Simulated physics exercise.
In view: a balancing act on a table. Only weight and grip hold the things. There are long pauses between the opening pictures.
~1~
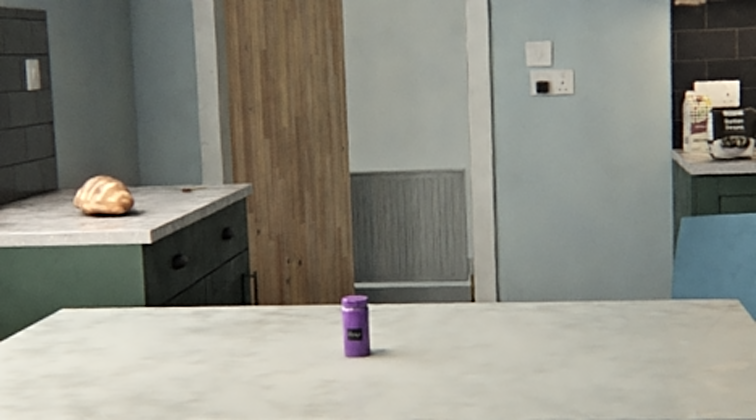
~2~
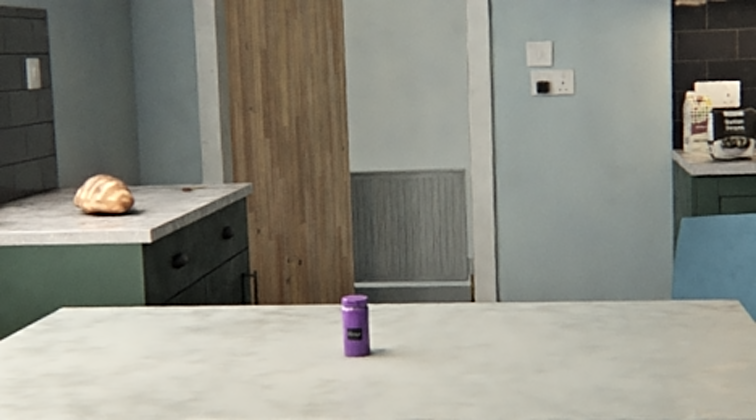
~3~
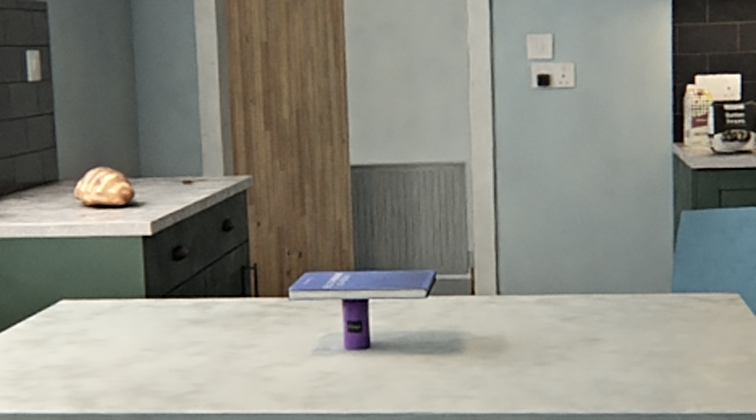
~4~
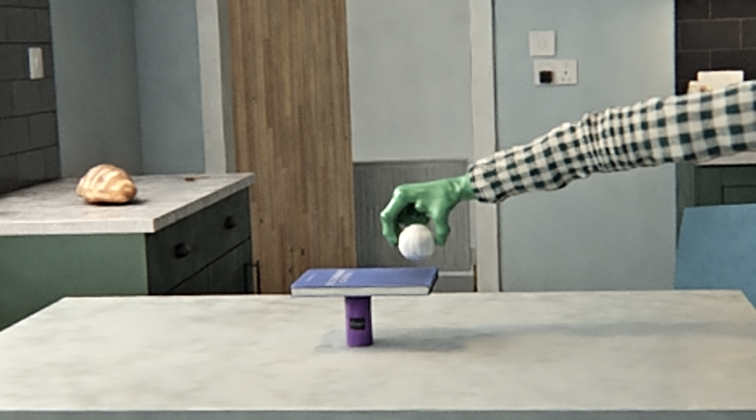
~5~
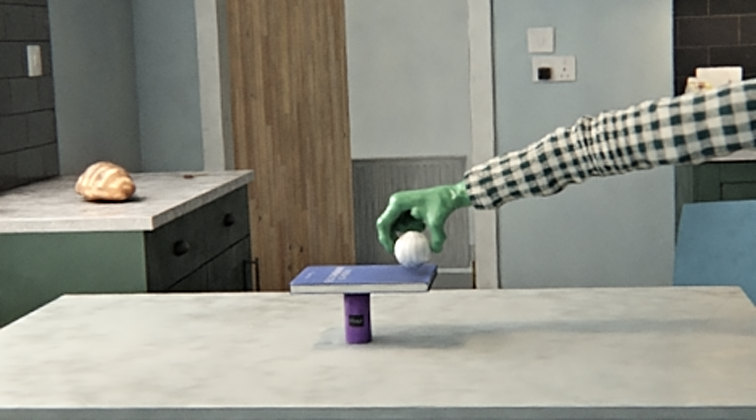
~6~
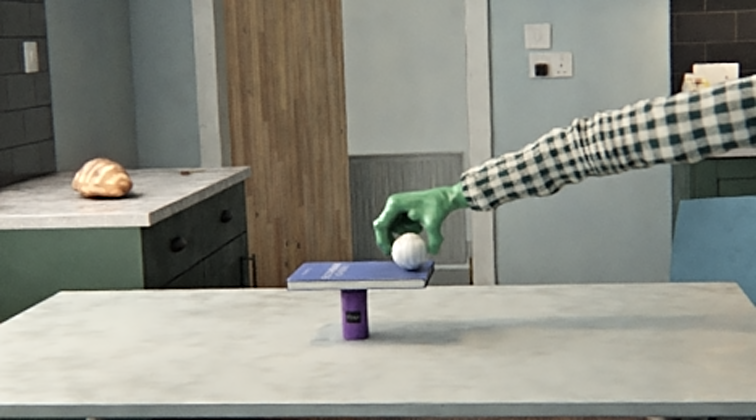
A green hand lowers a white onion onto a blue book atop a purple shaker.
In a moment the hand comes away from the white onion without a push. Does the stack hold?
In the end the stack comes apart.
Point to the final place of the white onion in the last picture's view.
At about (438, 319).
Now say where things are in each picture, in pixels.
In the first picture, the last thing is not in view yet; purple shaker (356, 326).
In the second picture, the last thing is not in view yet; purple shaker (356, 326).
In the third picture, the last thing is not in view yet; purple shaker (356, 318).
In the fourth picture, still above its spot; white onion (417, 243); purple shaker (359, 316).
In the fifth picture, still above its spot; white onion (413, 249); purple shaker (358, 313).
In the sixth picture, set down, still held; white onion (411, 252); purple shaker (355, 309).
Then, 0.40 s on from there, white onion now fallen; blue book turned 58° from how it was put.
Then, 0.60 s on from there, blue book turned 46° from how it was put; purple shaker turned 29° from how it was put.
Then, 0.70 s on from there, blue book now fallen; purple shaker on its side.
Then, 1.10 s on from there, purple shaker on its side.
In the end, fallen, white onion and blue book; toppled in the stack, purple shaker. At the end, from the last picture's camera, white onion near (438, 319). The stack gives way.
